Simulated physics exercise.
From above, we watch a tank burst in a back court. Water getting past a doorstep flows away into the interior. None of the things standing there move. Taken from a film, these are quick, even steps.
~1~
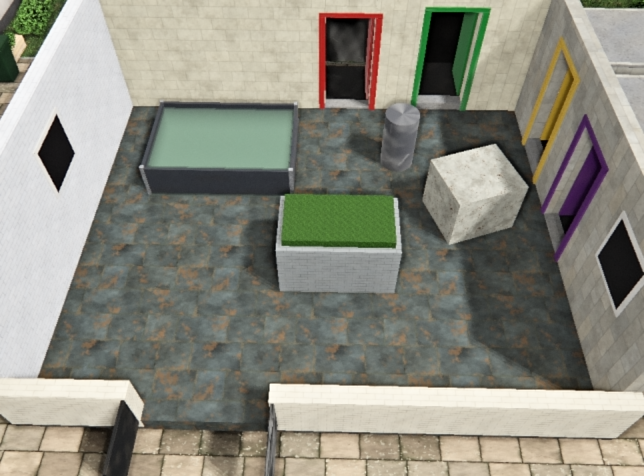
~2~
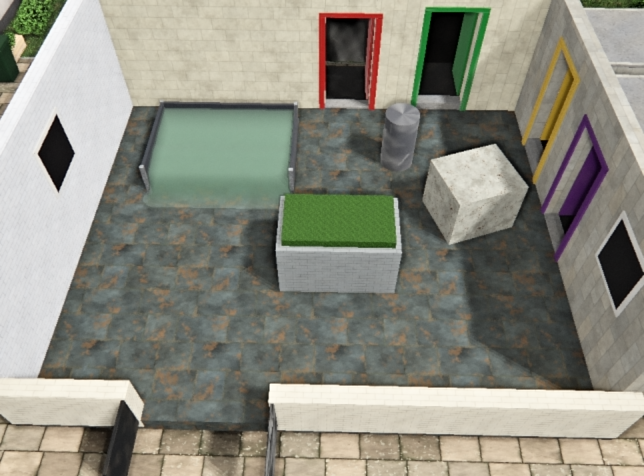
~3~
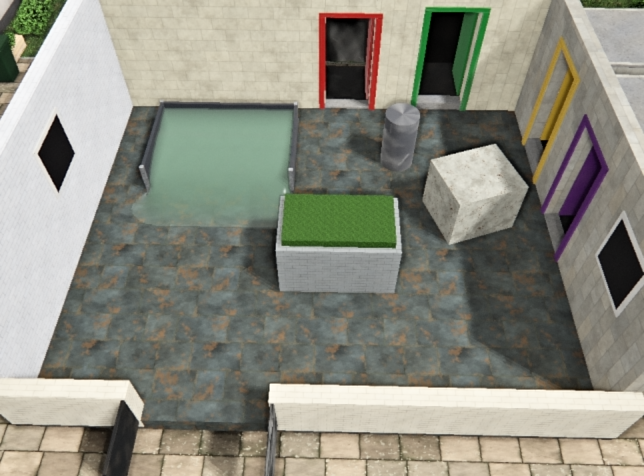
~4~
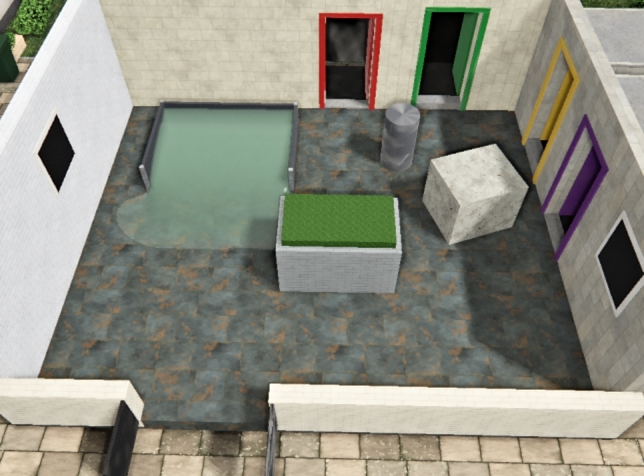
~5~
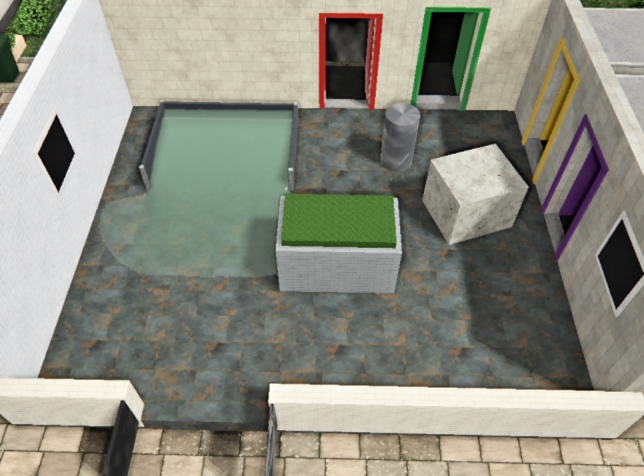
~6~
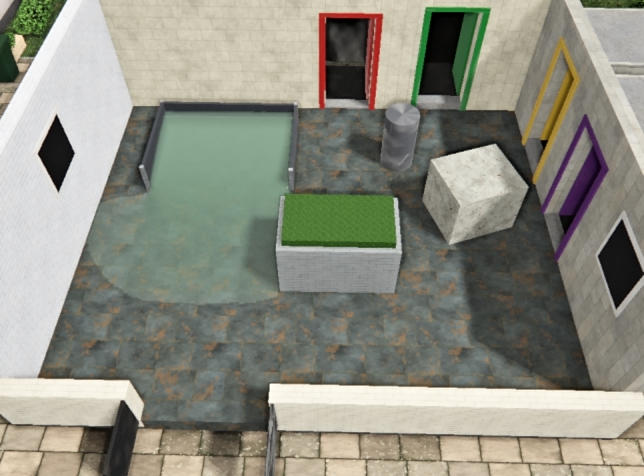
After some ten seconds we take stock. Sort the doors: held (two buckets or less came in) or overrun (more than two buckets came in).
Sorted: Yellow door held, purple door held, red door held, green door held.
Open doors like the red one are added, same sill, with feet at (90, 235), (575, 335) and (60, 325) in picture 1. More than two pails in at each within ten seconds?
In that order: Passes that mark, is under, passes that mark.
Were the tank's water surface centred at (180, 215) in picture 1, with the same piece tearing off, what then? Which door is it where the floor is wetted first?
The door marked purple.
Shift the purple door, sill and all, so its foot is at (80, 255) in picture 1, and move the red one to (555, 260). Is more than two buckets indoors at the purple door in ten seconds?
Purple is flooded.
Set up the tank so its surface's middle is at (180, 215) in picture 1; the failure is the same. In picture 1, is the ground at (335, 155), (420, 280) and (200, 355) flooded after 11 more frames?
Going through them in turn: Still bare, still bare and waterlogged.
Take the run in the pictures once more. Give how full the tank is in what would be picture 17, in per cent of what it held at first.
Near 28 in a hundred.
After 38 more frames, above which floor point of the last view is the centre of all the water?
Centre of the water: Near (231, 269).
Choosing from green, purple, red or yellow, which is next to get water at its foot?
My answer: The door marked green.
A moment on, water covers 35 % of the floor; the yellow door not reached, the purple door not reached, the red door not reached, the green door not reached.
Next, water covers 40 % of the floor; the yellow door not reached, the purple door not reached, the red door not reached, the green door not reached.
Then, water covers 45 % of the floor; the yellow door not reached, the purple door not reached, the red door not reached, the green door not reached.
Later, water covers 60 % of the floor; the yellow door not reached, the purple door not reached, the red door not reached, the green door wet at the sill, nothing in.
In the end, water covers 80 % of the floor; the yellow door wet at the sill, nothing in, the purple door wet at the sill, nothing in, the red door wet at the sill, nothing in, the green door wet at the sill, nothing in.
